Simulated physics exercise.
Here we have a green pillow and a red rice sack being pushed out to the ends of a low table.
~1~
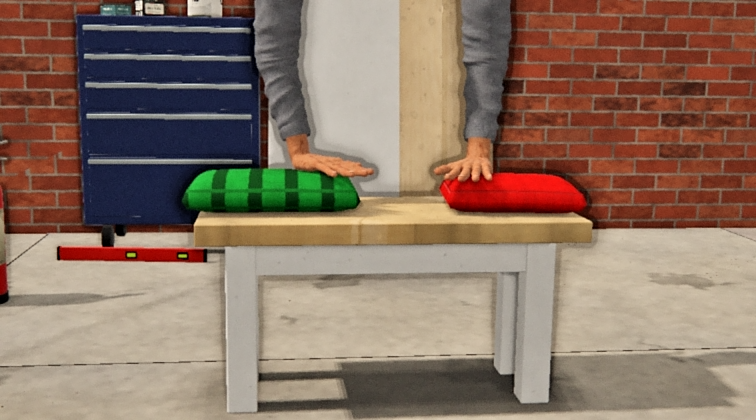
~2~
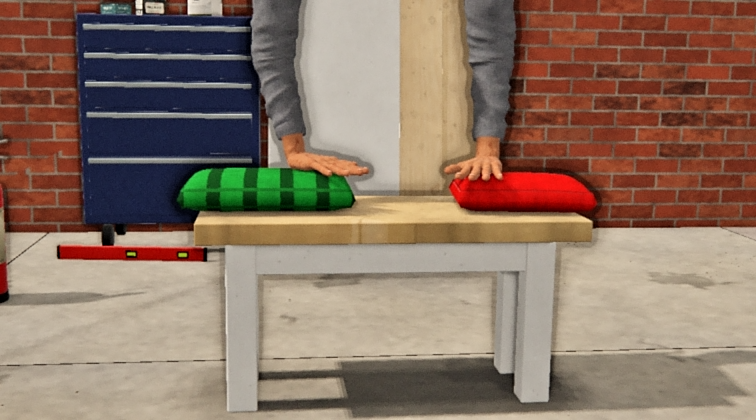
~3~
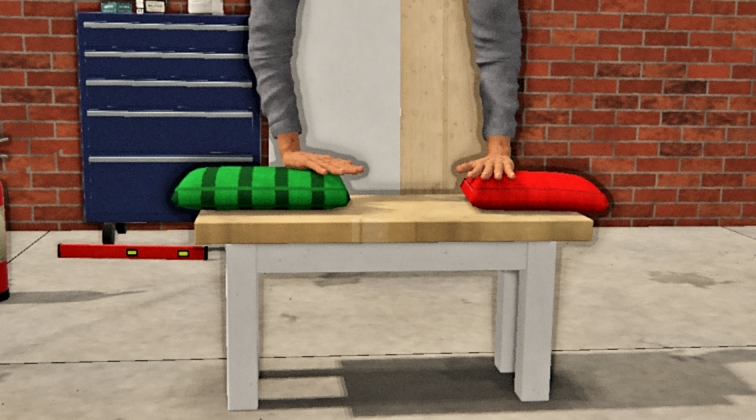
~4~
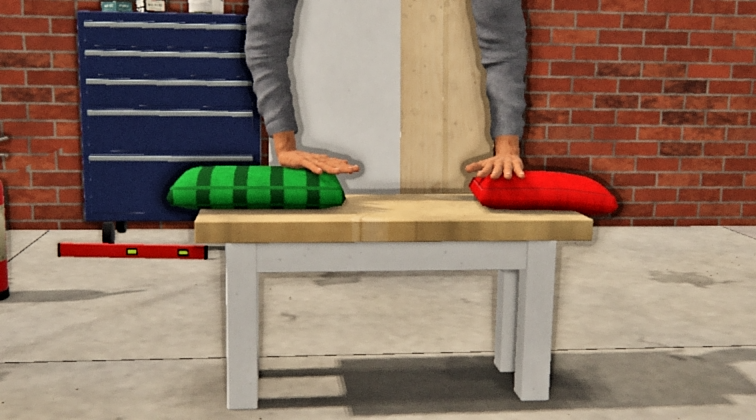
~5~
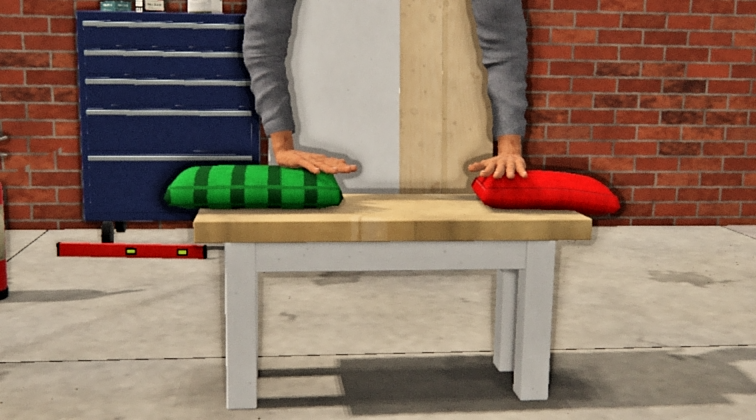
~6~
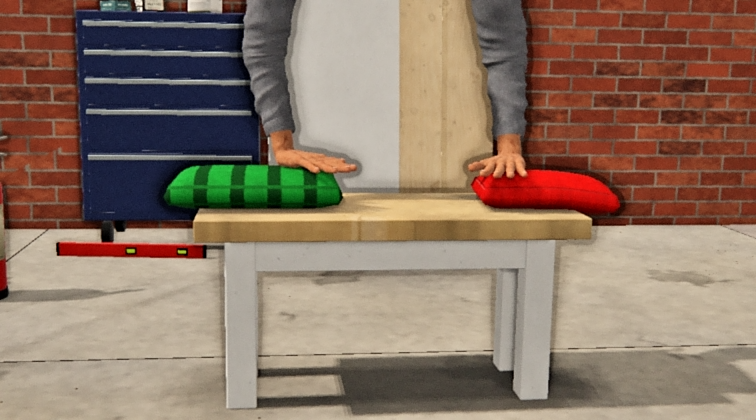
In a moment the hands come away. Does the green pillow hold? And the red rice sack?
Outcome: The green pillow holds its place, the red rice sack stays up there.
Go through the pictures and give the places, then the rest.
Pillow tip (189, 197); rice sack tip (577, 200), in the first picture.
Pillow tip (185, 196); rice sack tip (587, 200), in the second picture.
Pillow tip (179, 194); rice sack tip (598, 201), in the third picture.
Pillow tip (175, 194); rice sack tip (607, 202), in the fourth picture.
Pillow tip (172, 193); rice sack tip (610, 202), in the fifth picture.
Pillow tip (172, 193), a small part past the edge; rice sack tip (610, 202), about a third past the edge, in the sixth picture.
Then, 0.24 s on from there, pillow as it was left; rice sack as it was left.
In the end, pillow as it was left; rice sack as it was left. The green pillow stays up there and the red rice sack remains on top.
